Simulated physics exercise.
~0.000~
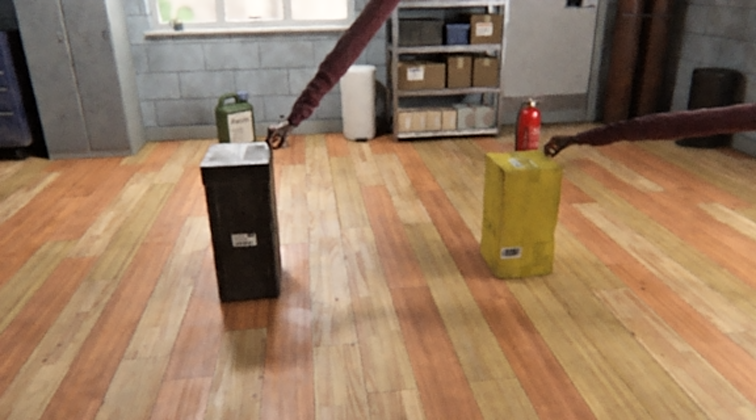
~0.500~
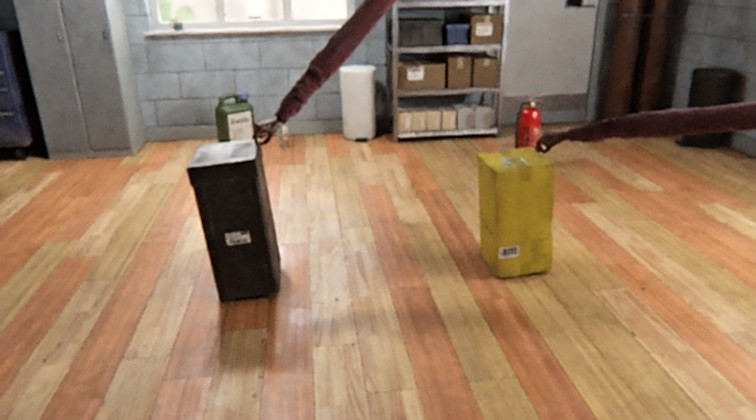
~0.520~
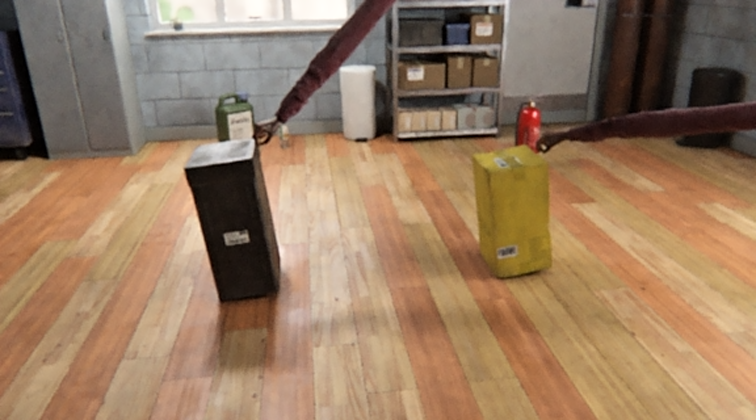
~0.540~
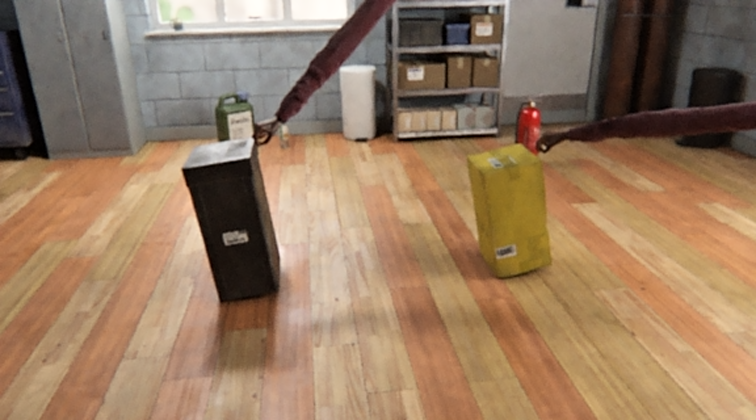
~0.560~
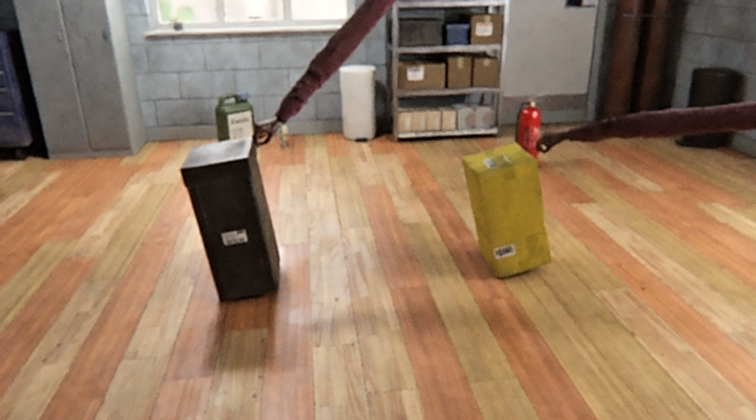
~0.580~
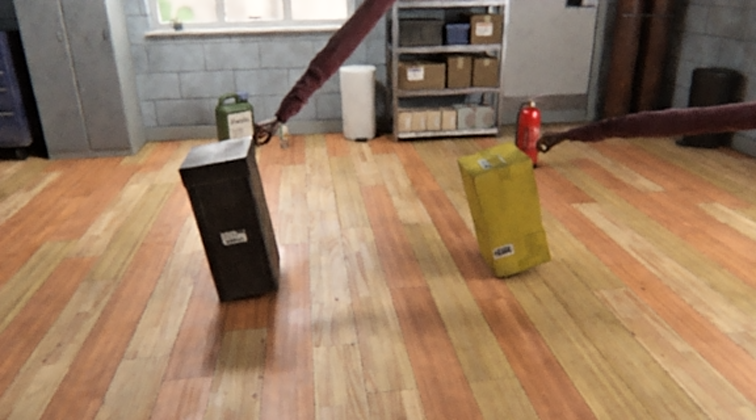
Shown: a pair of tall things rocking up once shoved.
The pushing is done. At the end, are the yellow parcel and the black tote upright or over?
Yellow parcel: Over; black tote: Upright.
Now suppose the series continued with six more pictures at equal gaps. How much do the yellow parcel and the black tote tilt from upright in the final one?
30° and 8°.
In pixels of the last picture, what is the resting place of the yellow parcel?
It comes to rest at about (433, 244) in the last picture.
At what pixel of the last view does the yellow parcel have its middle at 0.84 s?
(474, 212), roughly.
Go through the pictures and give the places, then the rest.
The first frame shows yellow parcel (519, 214) upright; black tote (246, 221) upright.
The second frame shows yellow parcel (515, 212) 5° off upright; black tote (239, 219) 5° off upright.
The third frame shows yellow parcel (512, 211) 8° off upright; black tote (238, 219) 6° off upright.
The fourth frame shows yellow parcel (509, 210) 10° off upright; black tote (237, 219) 7° off upright.
The fifth frame shows yellow parcel (506, 210) 13° off upright; black tote (236, 219) 7° off upright.
The sixth frame shows yellow parcel (504, 209) 16° off upright; black tote (235, 219) 8° off upright.
By 0.84 s, yellow parcel 43° off upright near (474, 212); black tote upright near (244, 221).
When it is over (1.9 s), the yellow parcel topples, near (433, 244); the black tote settles on its feet, near (246, 221).
